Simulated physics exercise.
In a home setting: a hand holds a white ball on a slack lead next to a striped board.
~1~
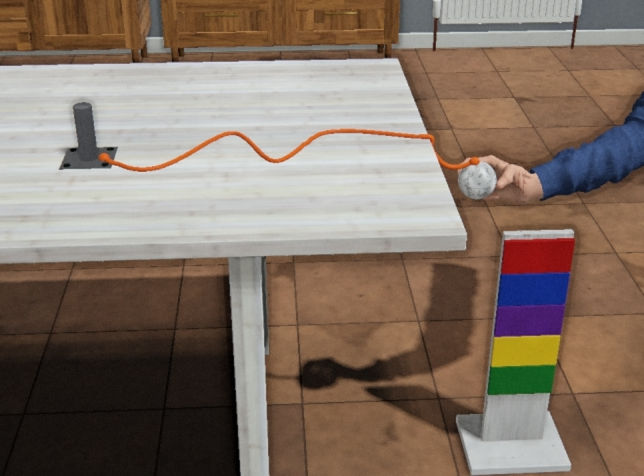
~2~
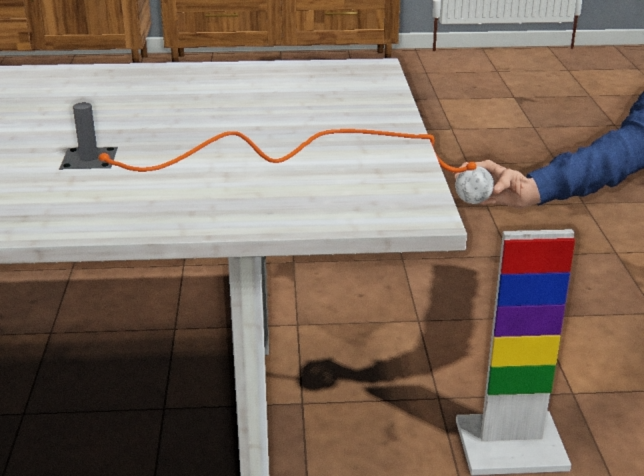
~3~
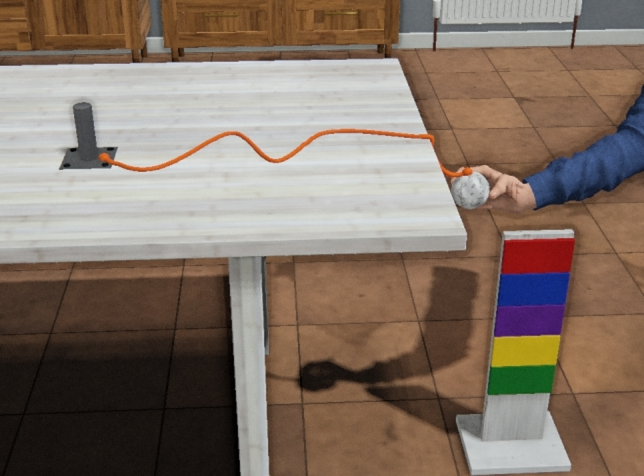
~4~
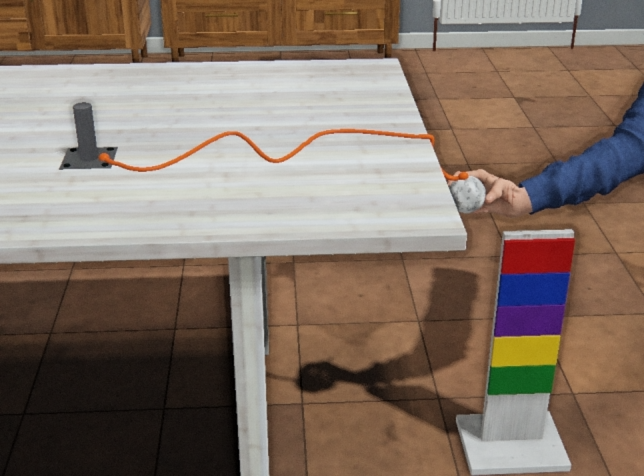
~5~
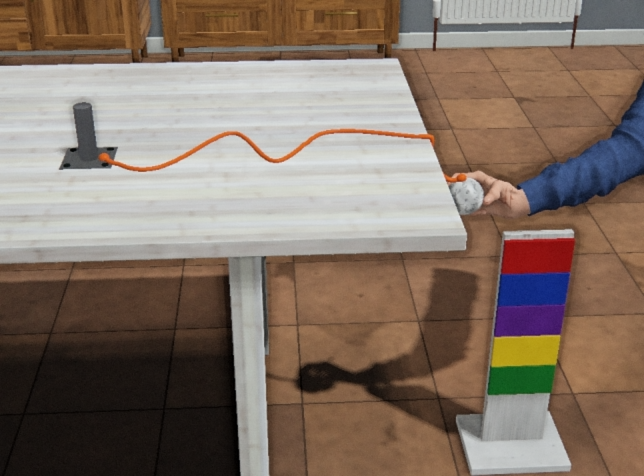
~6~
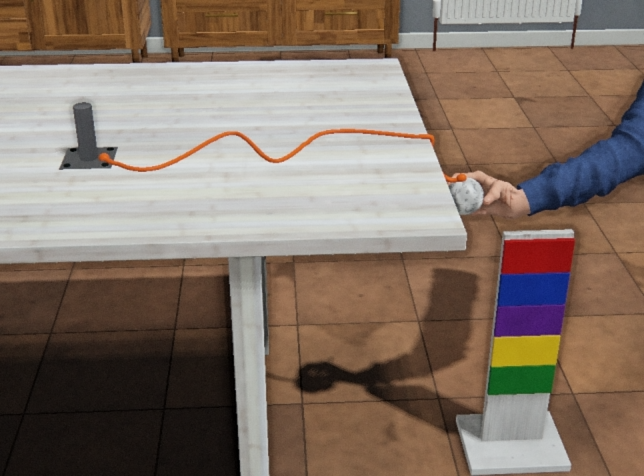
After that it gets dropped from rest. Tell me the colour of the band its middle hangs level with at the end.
Purple.
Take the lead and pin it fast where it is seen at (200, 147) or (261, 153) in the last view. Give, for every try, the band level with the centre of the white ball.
Try one: Blue. Try two: Red.
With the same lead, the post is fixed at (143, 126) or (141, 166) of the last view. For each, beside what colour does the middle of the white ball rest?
For the first spot, yellow; for the second, yellow.
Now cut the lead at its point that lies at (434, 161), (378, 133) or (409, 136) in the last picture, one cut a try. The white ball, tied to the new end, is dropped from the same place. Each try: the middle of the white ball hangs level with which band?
Results, first to last: Blue; none, it hangs higher; red.
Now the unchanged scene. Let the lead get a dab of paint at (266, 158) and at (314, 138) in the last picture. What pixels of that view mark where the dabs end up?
(353, 143) and (430, 145).
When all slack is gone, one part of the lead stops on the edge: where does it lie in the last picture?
The one at (314, 138).
Early on, ball near (436, 315); level with purple.
Midway, ball near (410, 318); level with purple.
Finally, ball near (425, 320); level with purple. The lead holds its middle at purple.
